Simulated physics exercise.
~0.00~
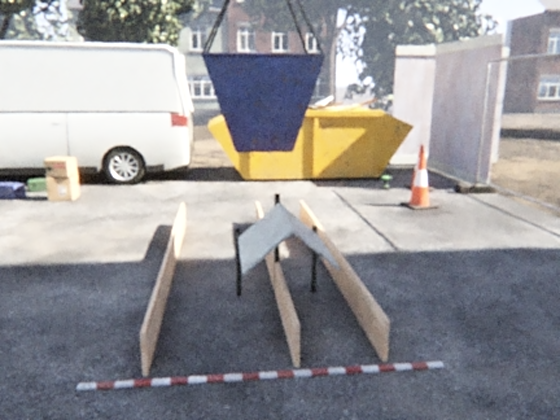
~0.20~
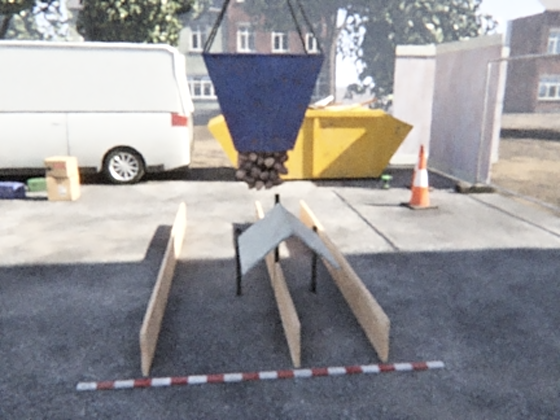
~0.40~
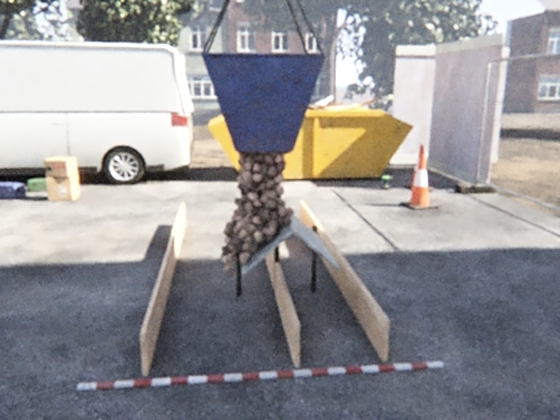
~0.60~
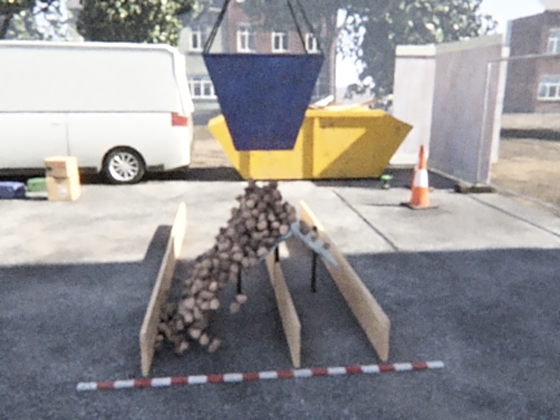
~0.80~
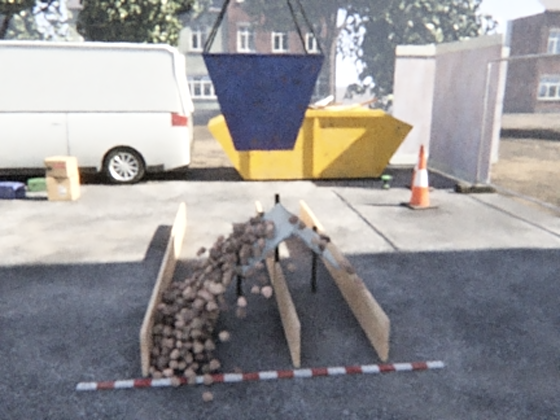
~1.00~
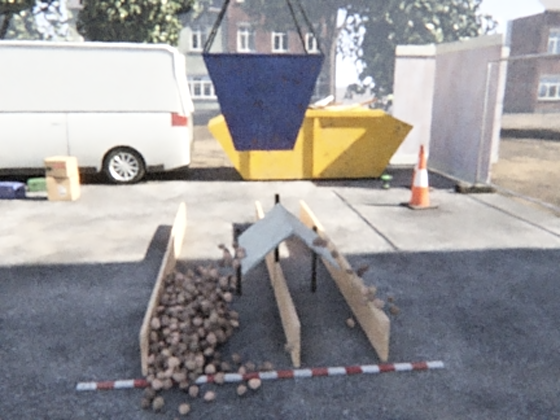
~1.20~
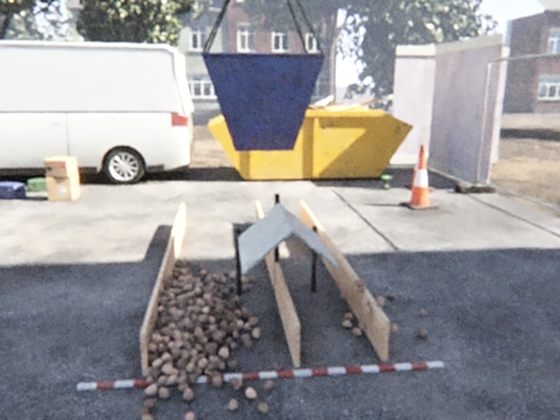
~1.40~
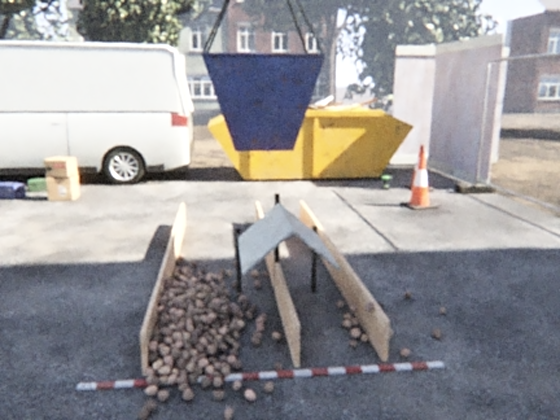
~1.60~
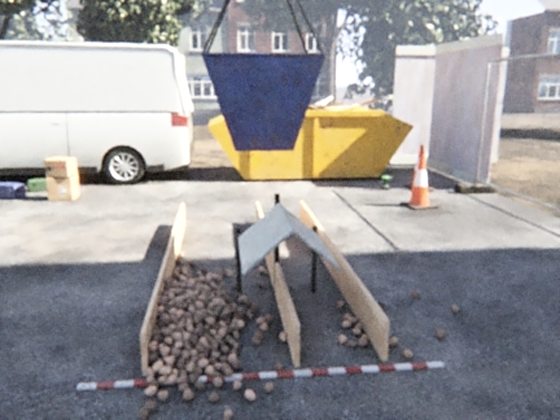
A hanging blue skip drops stones onto steel slopes, and nearly all settle in the left bay.
